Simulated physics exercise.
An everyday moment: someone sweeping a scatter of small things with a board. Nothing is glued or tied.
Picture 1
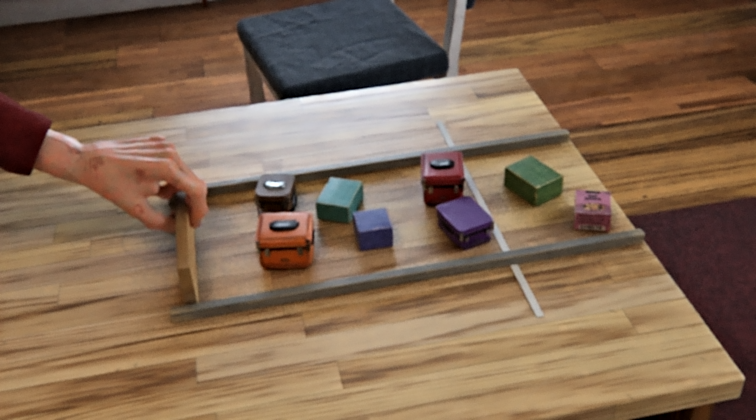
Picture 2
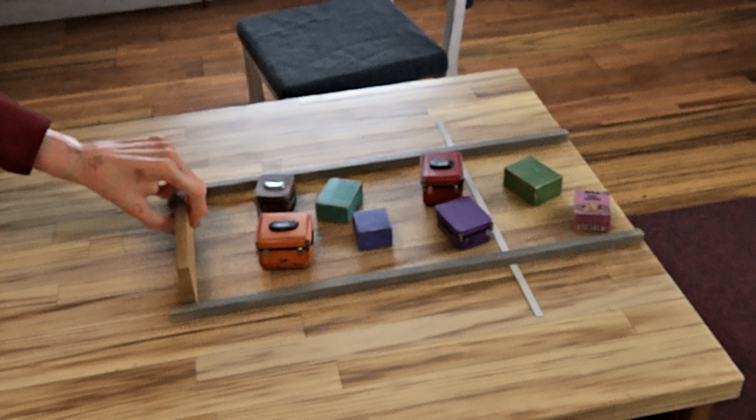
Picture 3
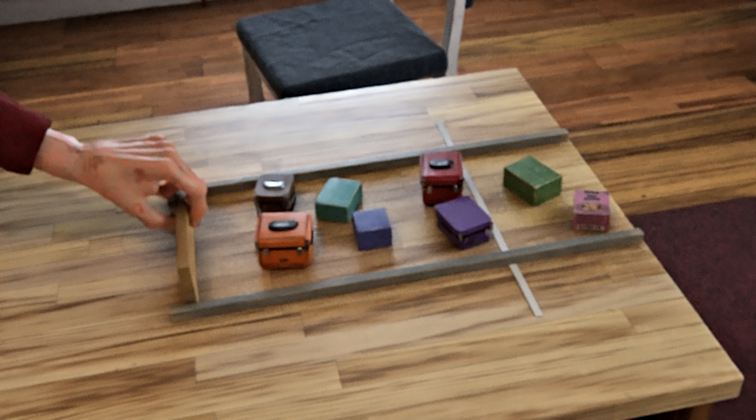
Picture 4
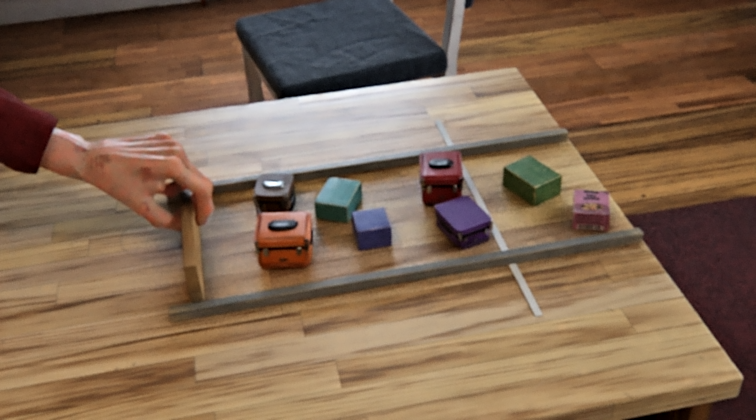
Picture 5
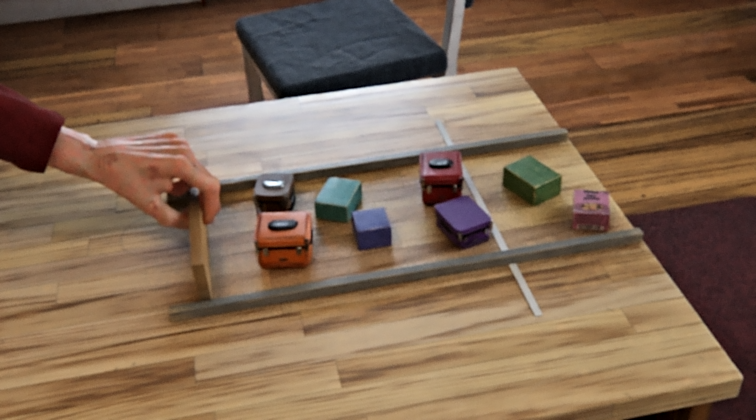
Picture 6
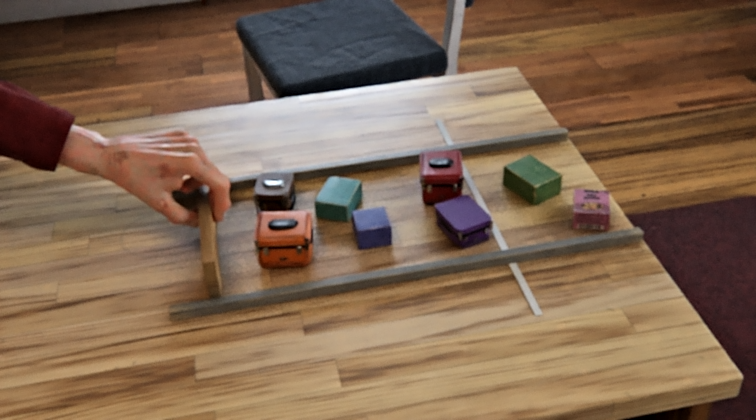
A hand holding a wooden board upright on a table, then sliding it slightly right toward small colourful boxes between two strips.
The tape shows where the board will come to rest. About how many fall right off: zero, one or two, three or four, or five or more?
Here the number that fall off is one or two.
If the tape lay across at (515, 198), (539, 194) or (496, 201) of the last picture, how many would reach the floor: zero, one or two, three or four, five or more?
One after another: Three to four; three to four; either one or two.
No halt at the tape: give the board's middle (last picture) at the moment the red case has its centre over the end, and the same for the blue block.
At (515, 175) for the red case; at (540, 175) for the blue block.
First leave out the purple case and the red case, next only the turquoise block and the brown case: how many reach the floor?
It would be 0 and 1.
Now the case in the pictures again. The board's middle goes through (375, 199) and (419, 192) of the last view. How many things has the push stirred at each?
First 6, then 7.
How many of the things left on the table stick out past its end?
The number is 0.
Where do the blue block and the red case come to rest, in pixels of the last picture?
About (554, 199), and the other about (558, 161).
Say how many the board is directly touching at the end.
2 of them.
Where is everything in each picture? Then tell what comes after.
The first picture shows pink box (592, 210); green block (533, 181); purple case (464, 224); board (185, 231); tape (482, 204).
The second picture shows green block (533, 181); red case (442, 178).
The third picture shows purple case (463, 223); brown case (275, 196).
The fourth picture shows pink box (591, 210); orange case (285, 239).
The fifth picture shows green block (532, 180); board (198, 227).
The sixth picture shows pink box (591, 209); green block (532, 180); purple case (463, 222); board (208, 225); tape (481, 203).
Early on, none off yet; pink box at rest near (591, 209); green block at rest near (532, 180); purple case at rest near (463, 222).
A while later, none off yet; pink box at rest near (591, 209); green block at rest near (532, 180); purple case travelled a little near (489, 220).
Further along, none off yet; pink box moving near (599, 206); green block travelled about its own width near (573, 176); purple case travelled well along near (559, 209).
Finally, the number that fall off is one or two; lost, green block and pink box.
